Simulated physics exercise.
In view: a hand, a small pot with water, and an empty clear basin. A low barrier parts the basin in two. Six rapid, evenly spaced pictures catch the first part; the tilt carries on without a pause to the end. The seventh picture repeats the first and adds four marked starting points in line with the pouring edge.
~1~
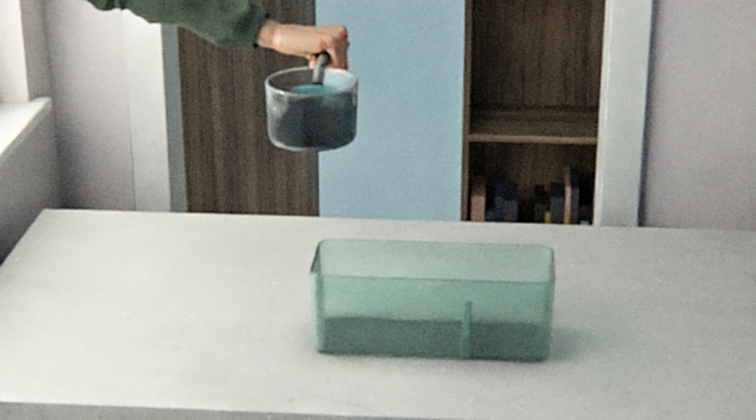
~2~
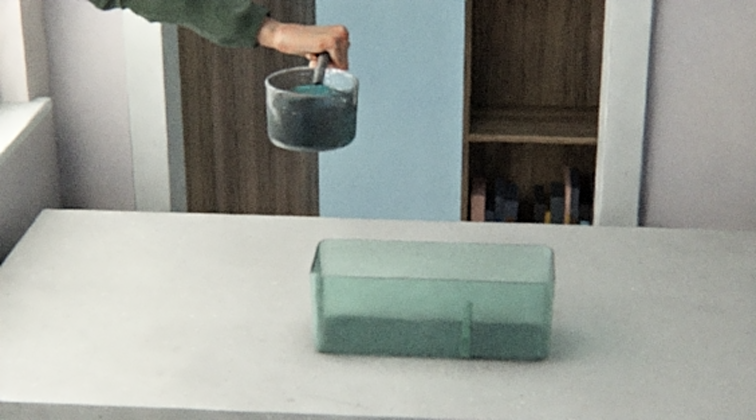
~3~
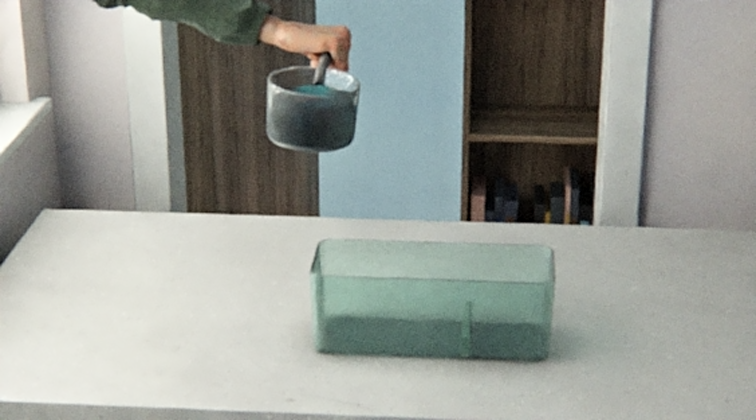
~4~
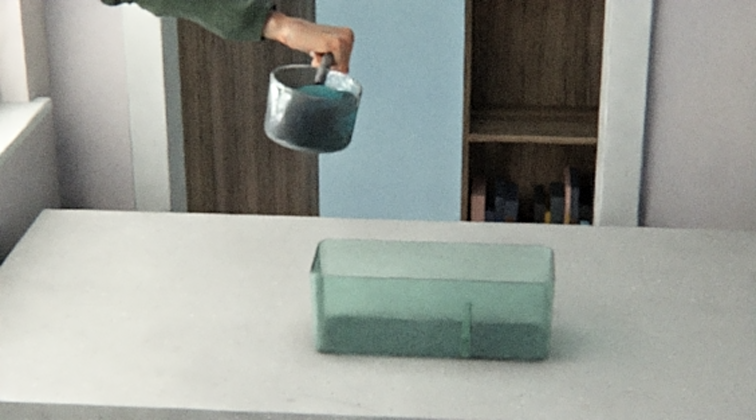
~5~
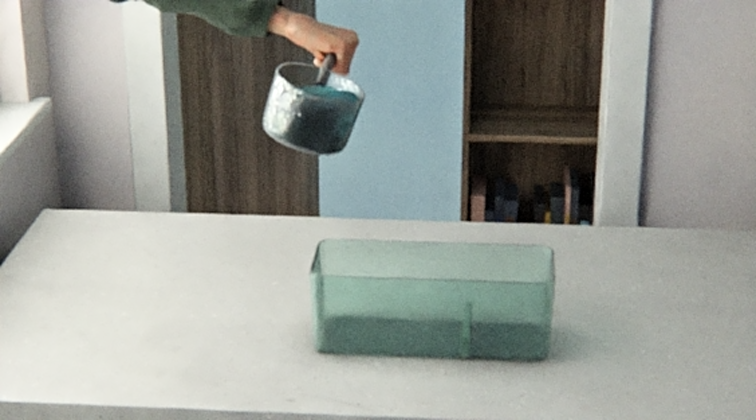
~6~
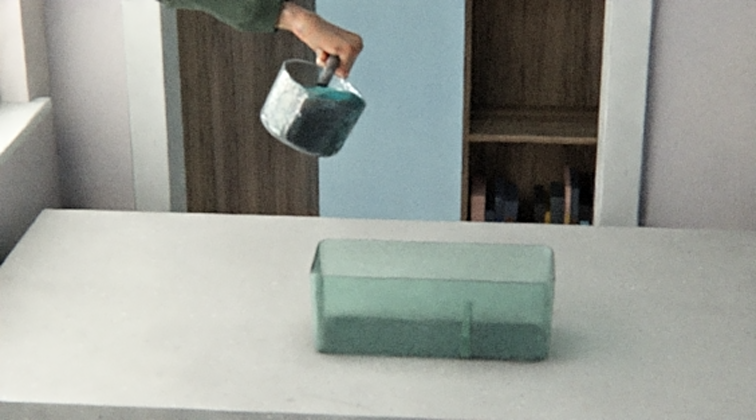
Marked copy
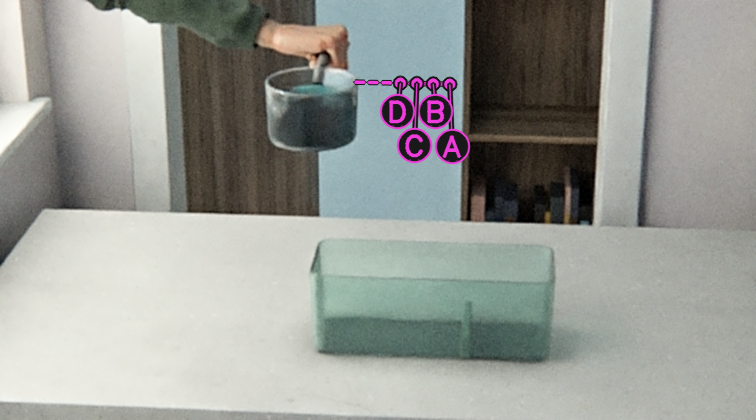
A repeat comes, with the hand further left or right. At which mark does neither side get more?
I would pick spot D.
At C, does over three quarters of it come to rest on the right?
No, it does not.
On the marked copy, A at (449, 84); B at (433, 83); C at (416, 83); D at (400, 83).
Choosing A, about 28 % ends left of the wall and 71 % right of it.
Choosing B, about 29 % ends left of the wall and 70 % right of it.
Choosing C, about 32 % ends left of the wall and 67 % right of it.
Choosing D, about 51 % ends left of the wall and 48 % right of it.
